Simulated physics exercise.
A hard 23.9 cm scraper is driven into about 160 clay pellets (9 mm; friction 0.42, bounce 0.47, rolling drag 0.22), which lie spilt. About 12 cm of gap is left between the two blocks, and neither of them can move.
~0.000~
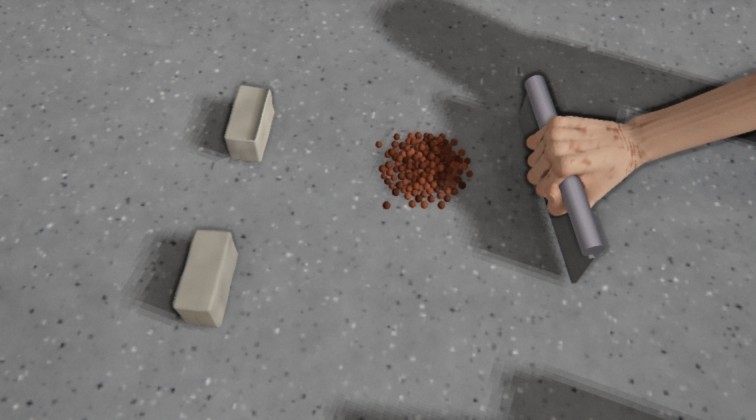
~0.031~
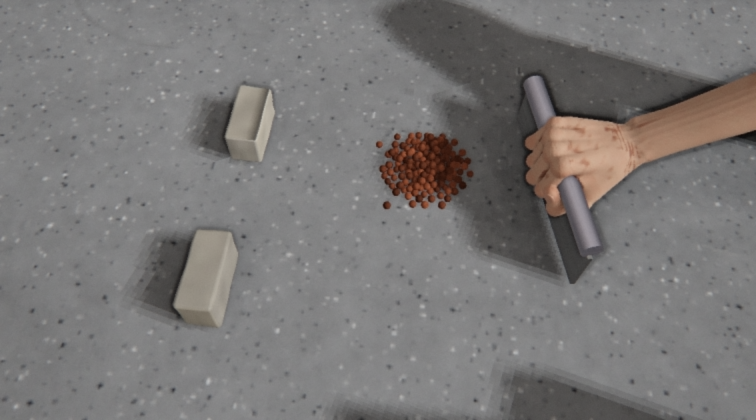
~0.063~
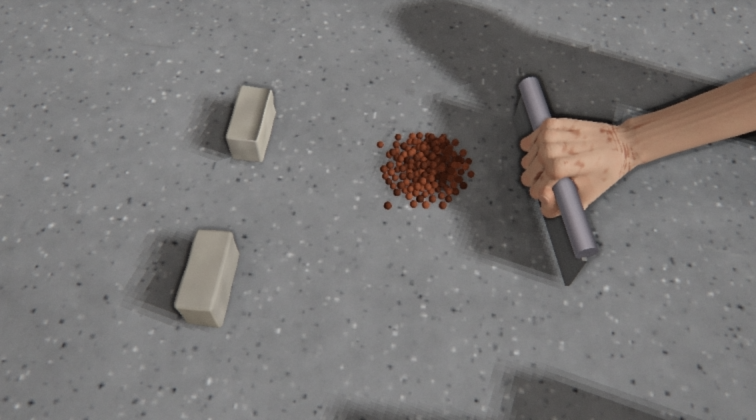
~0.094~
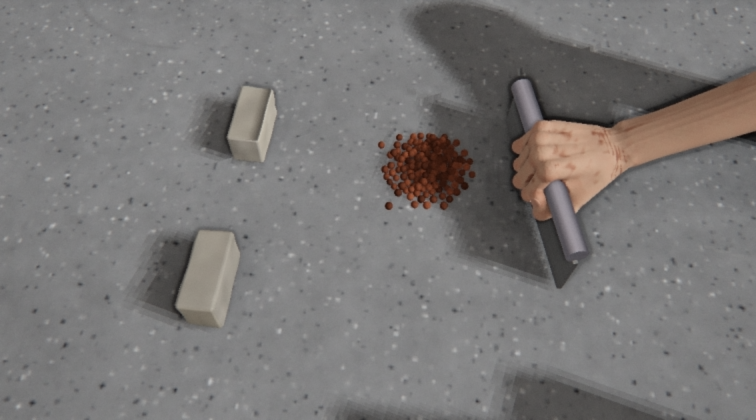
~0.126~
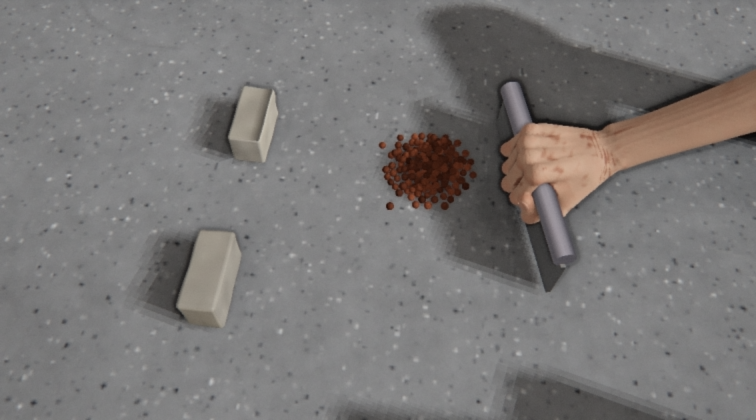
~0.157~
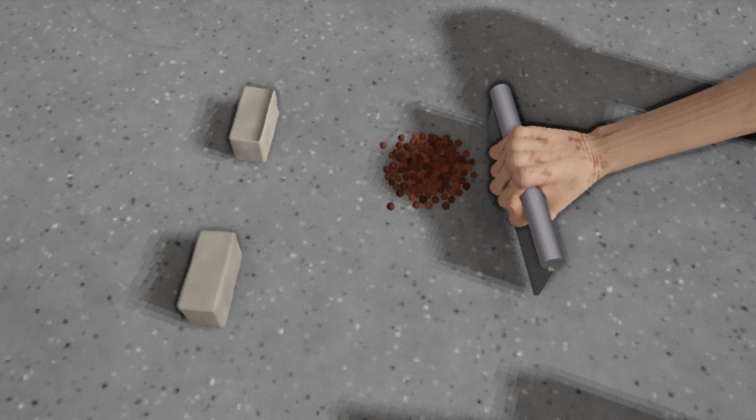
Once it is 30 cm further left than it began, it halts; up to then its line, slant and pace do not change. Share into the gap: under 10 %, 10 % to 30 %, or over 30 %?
In the gap, the share sits from one to three tenths.
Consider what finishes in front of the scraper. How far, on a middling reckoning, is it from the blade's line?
About 4 cm.
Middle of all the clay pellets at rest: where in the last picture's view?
It settles with its middle around (266, 202).
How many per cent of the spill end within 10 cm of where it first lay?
15% or so.
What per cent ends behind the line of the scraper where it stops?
Estimate: Close to 25 %.
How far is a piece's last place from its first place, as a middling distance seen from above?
About 22 cm.
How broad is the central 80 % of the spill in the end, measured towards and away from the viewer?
Roughly 18 cm.
After 0.44 s, scraper 19 cm from its start, spill 14 cm wide; round the far block 5 %, held up before the blocks 95 %.
Then, at 0.73 s, scraper 32 cm from its start, spill 20 cm wide; in or through the gap 10 %, round the far block 5 %, held up before the blocks 90 %.
Then, at 0.98 s, scraper 32 cm from its start, spill 21 cm wide; in or through the gap 25 %, round the far block 5 %, held up before the blocks 70 %.
In the end, at 1.2 s, in or through the gap 25 %, round the near block 0 %, round the far block 5 %, held up before the blocks 70 %.
